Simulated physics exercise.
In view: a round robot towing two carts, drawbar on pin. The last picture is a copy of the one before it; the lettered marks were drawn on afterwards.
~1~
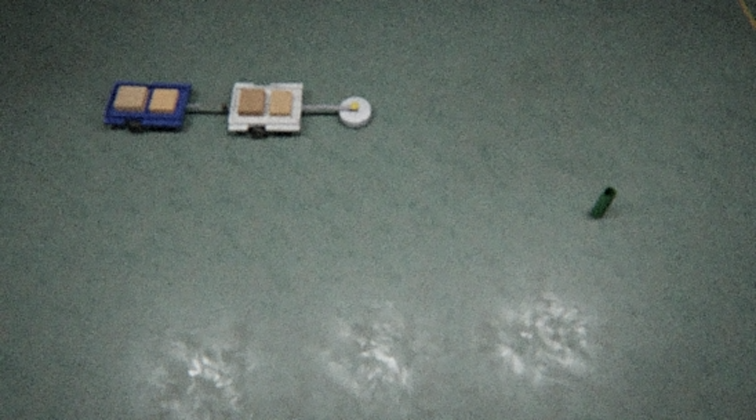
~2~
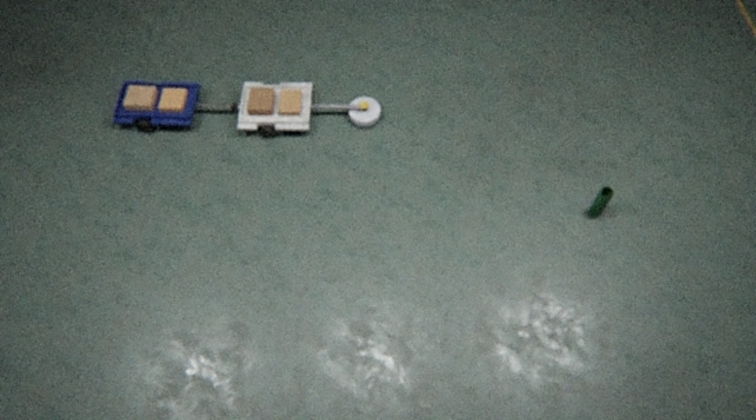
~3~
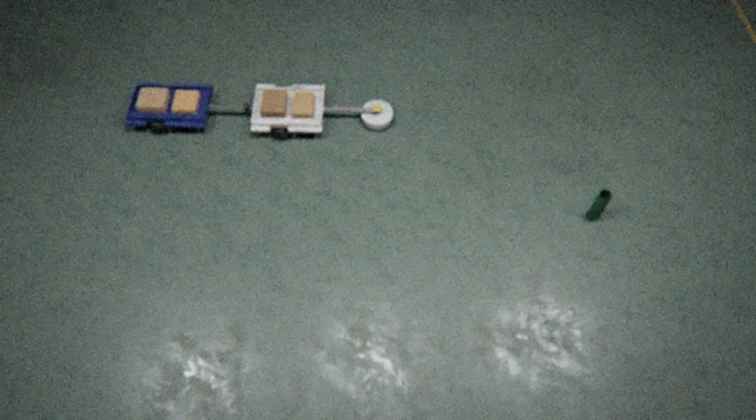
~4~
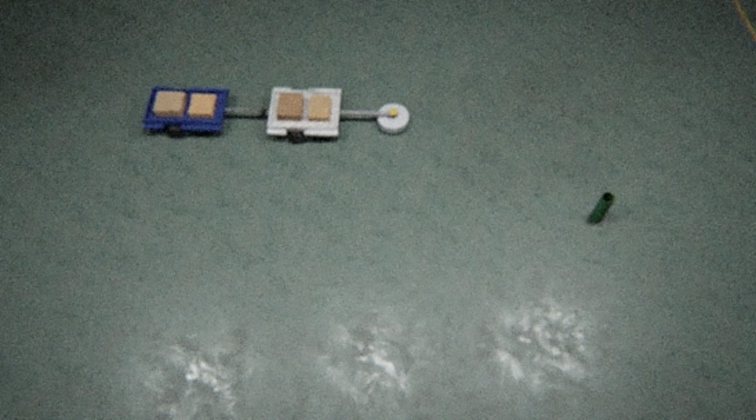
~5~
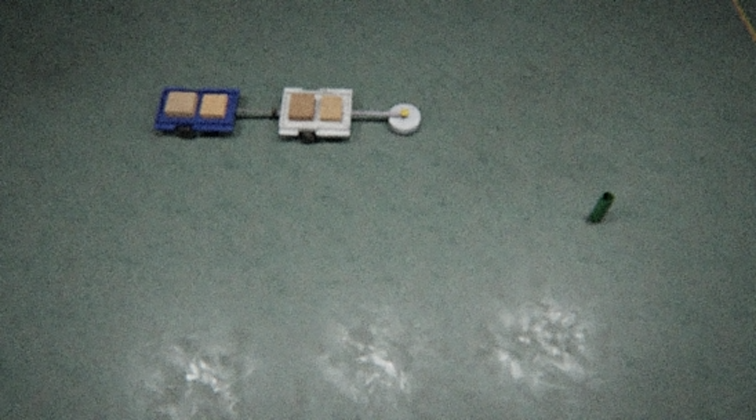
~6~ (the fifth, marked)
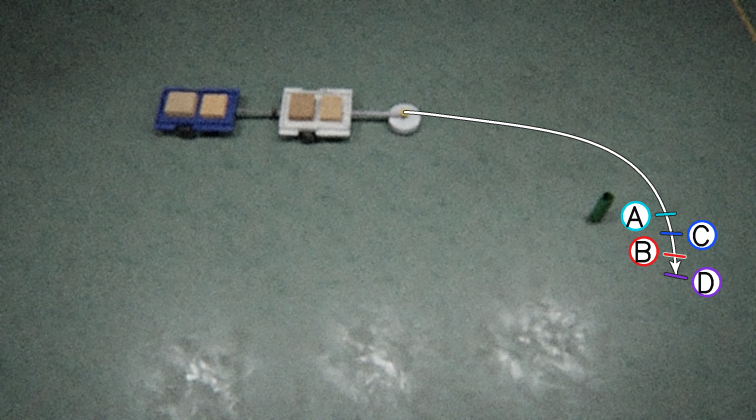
In the video, a small round white robot slowly tows a white cart and a blue cart, each carrying two blocks, in a line rightward across a green floor, while a short green post stands off to the right.
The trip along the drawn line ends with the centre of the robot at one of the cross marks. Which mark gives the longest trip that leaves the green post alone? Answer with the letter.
Mark A.
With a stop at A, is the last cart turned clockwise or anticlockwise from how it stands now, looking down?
Clockwise.
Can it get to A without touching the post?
Yes.
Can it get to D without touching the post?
No.
On the marked copy, A at (666, 214); B at (675, 256); C at (671, 234); D at (676, 276); the route from (405, 112) via (579, 139) to (676, 274).
Taking A. A third of the way, robot (503, 129), last cart (296, 110).
Two thirds of the way, robot (604, 155), last cart (396, 116).
When it is over, robot (662, 219), last cart (469, 124); nothing has been touched.
As for the rest, B is too far, the post has been hit; C is too far, the post has been hit; D is too far, the post has been hit.
